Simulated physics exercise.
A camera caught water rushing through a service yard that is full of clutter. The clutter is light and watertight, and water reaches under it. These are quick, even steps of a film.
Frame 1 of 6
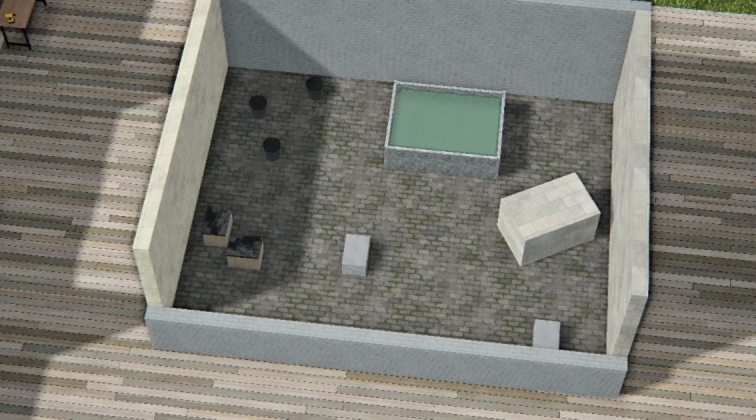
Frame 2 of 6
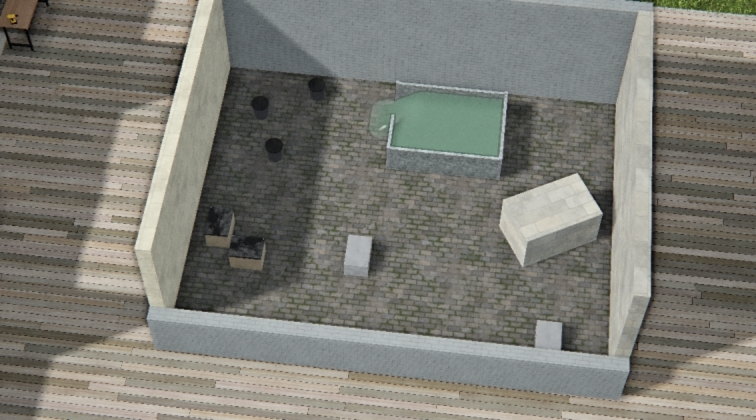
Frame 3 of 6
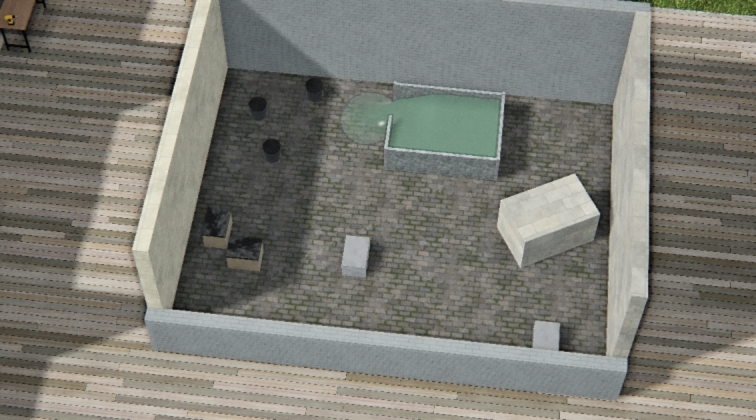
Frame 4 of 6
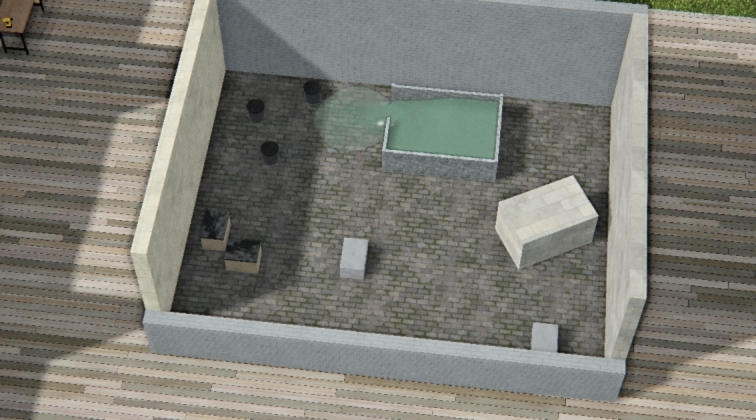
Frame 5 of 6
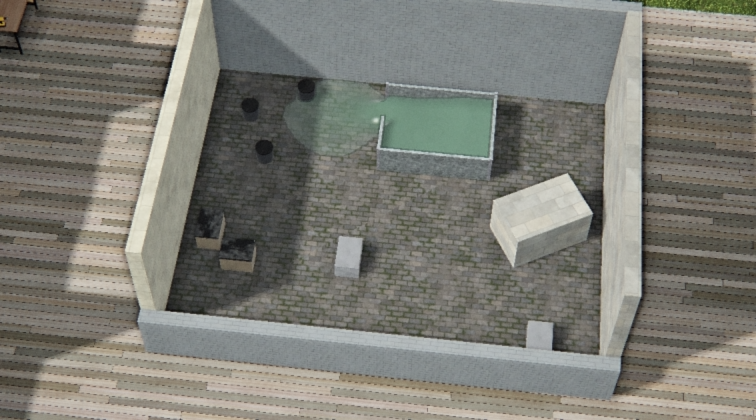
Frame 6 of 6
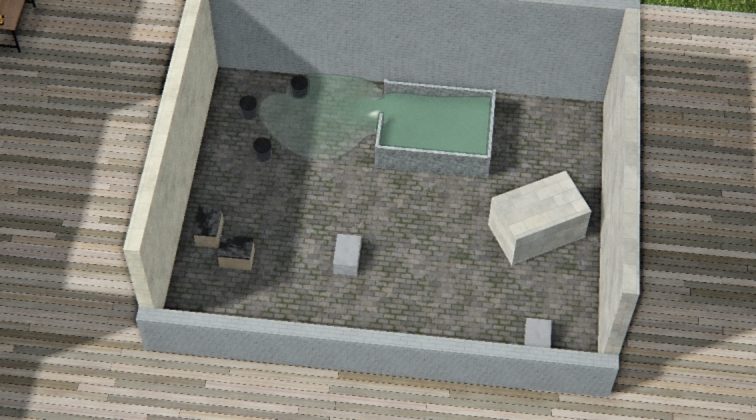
In a walled yard, green water pours leftward from a raised tank and spreads toward dark pails.
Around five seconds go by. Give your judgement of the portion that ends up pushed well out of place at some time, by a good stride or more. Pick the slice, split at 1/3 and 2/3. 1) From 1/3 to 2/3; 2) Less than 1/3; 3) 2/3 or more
2/3 or more.
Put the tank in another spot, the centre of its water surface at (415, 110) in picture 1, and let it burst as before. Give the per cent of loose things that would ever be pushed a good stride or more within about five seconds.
About 70 per cent.
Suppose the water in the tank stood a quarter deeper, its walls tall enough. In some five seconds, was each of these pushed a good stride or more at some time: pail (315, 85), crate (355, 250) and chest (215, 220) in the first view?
Per item, in order: Cleared the mark; missed the mark; cleared the mark.
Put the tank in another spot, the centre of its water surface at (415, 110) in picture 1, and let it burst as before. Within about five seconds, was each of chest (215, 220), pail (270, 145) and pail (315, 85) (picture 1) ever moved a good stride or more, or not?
In turn: Beyond that mark, beyond that mark, beyond that mark.
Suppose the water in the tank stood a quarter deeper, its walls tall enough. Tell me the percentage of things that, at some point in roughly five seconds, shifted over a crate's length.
Share moved: Approx. 70 percent.
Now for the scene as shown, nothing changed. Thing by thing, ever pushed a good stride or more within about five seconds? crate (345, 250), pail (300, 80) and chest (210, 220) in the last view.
Object by object as listed: Falls short, travels that far and travels that far.
A moment on, 1 of 7 are well off their spots; 0 afloat.
Next, 2 of 7 are well off their spots; 2 afloat.
Later, 4 of 7 are well off their spots; 2 afloat.
In the end, 5 of 7 are well off their spots, and 5 have been at some point; 3 afloat.
